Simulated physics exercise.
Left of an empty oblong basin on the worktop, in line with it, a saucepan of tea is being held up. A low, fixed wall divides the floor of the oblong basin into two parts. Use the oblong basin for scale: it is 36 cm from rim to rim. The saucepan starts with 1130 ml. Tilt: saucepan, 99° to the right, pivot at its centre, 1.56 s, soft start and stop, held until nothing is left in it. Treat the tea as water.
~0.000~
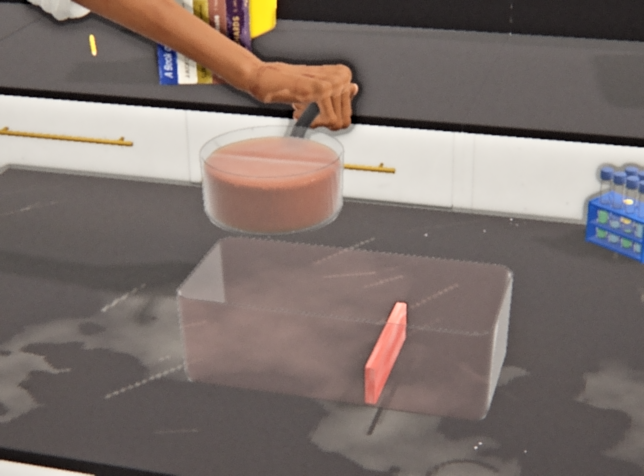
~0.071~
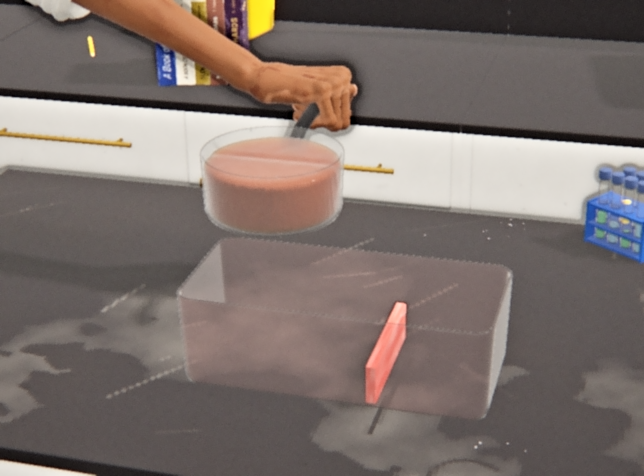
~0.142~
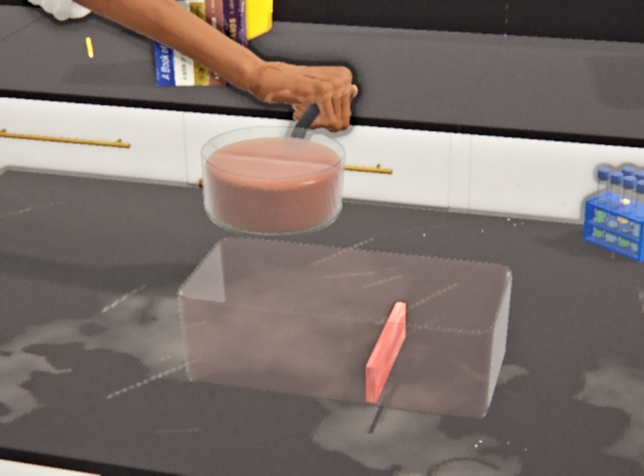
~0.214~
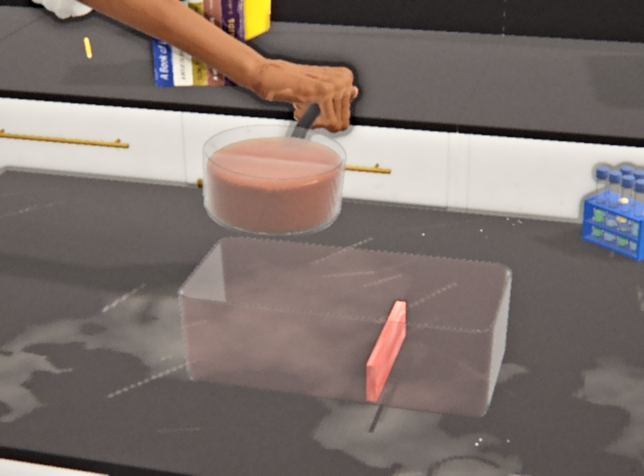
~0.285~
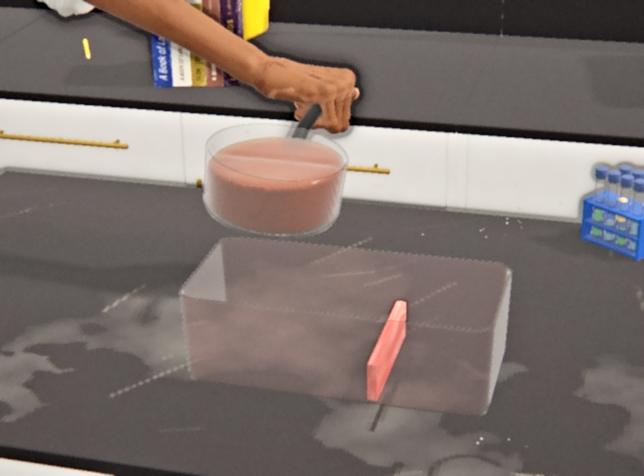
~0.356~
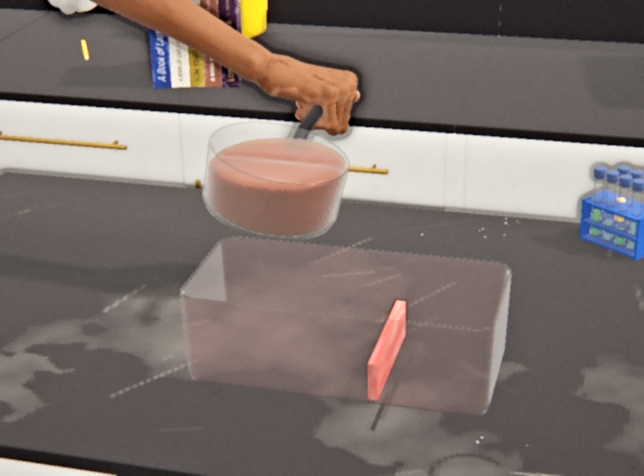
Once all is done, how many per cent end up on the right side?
Roughly 62 percent ends up on the right side.
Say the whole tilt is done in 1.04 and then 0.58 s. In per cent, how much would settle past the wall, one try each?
Some 55 and 35 per cent, in that order.
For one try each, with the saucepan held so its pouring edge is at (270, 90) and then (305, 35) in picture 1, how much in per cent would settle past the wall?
Around 5 per cent first, around 60 per cent next.
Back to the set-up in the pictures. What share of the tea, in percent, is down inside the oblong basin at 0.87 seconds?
About 24%.
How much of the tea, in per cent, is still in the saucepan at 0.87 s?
About 52 percent.
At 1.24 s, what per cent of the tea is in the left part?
Roughly 20 per cent.
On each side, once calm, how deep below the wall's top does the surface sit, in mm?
Left about 36 mm, while the right is about 12 mm.
Then, 0.87 s in, the tilt is 58° and 52 per cent is still to pour, 3 is left of the wall and 20 right of it.
Then, 1.24 s in, the tilt is 89° and 11 per cent is still to pour, 21 is left of the wall and 62 right of it.
Then, 1.63 s in, the tilt is 99° and 1 per cent is still to pour, 36 is left of the wall and 62 right of it.
Then, 2.06 s in, the tilt is 99° and 0 per cent is still to pour, 38 is left of the wall and 62 right of it.
Finally, 38 per cent lies left of the wall, 62 right of it and 0 outside.
